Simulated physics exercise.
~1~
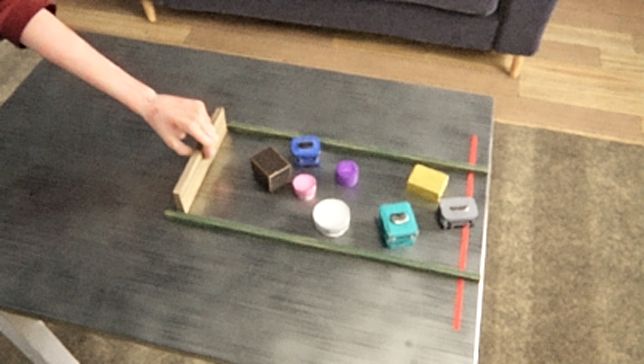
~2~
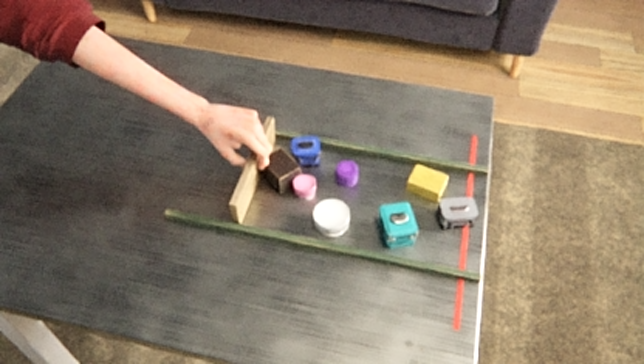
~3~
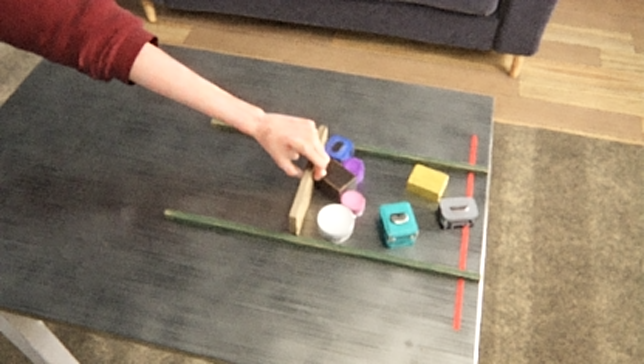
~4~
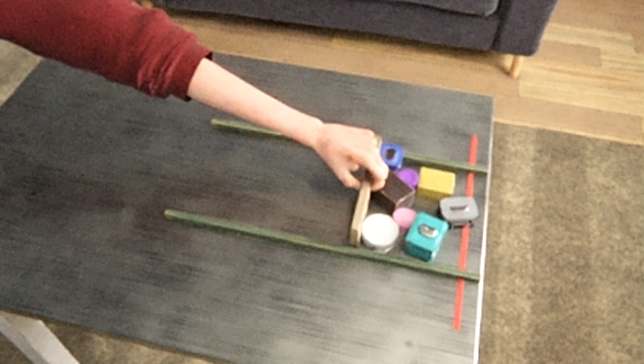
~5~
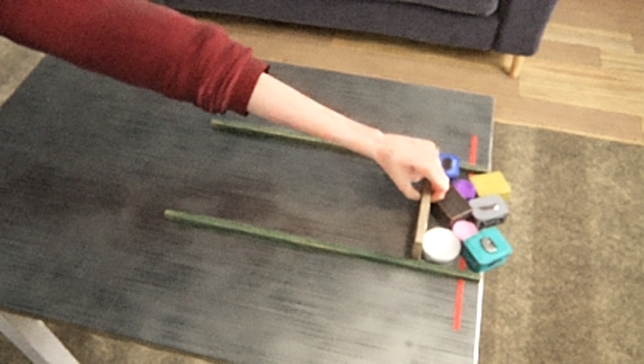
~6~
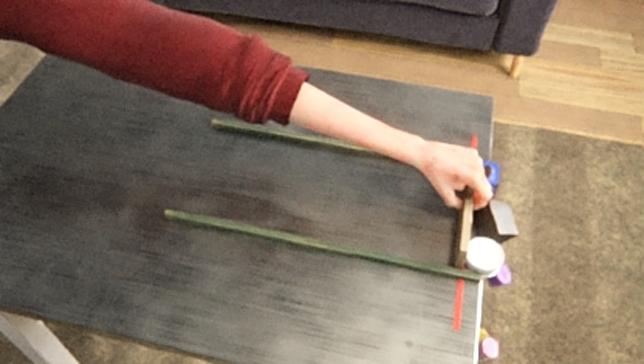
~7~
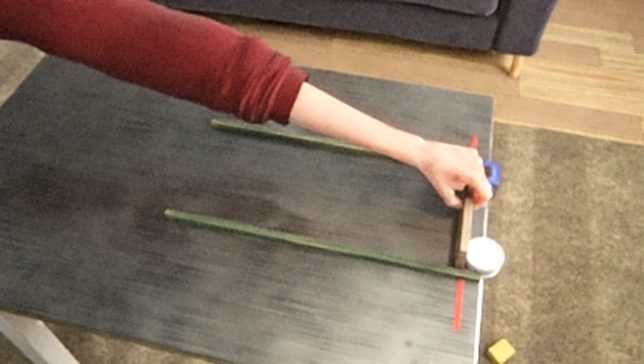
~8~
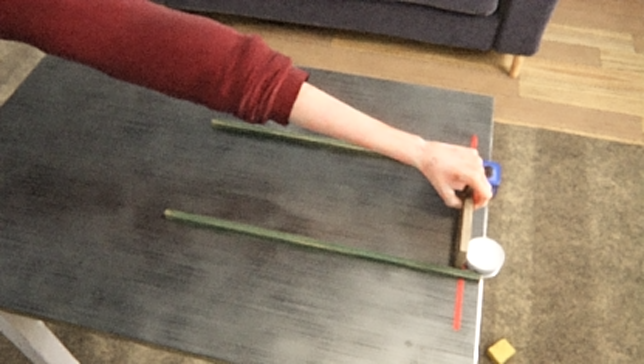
A hand slides a wooden board right, pushing most of the objects off the table.
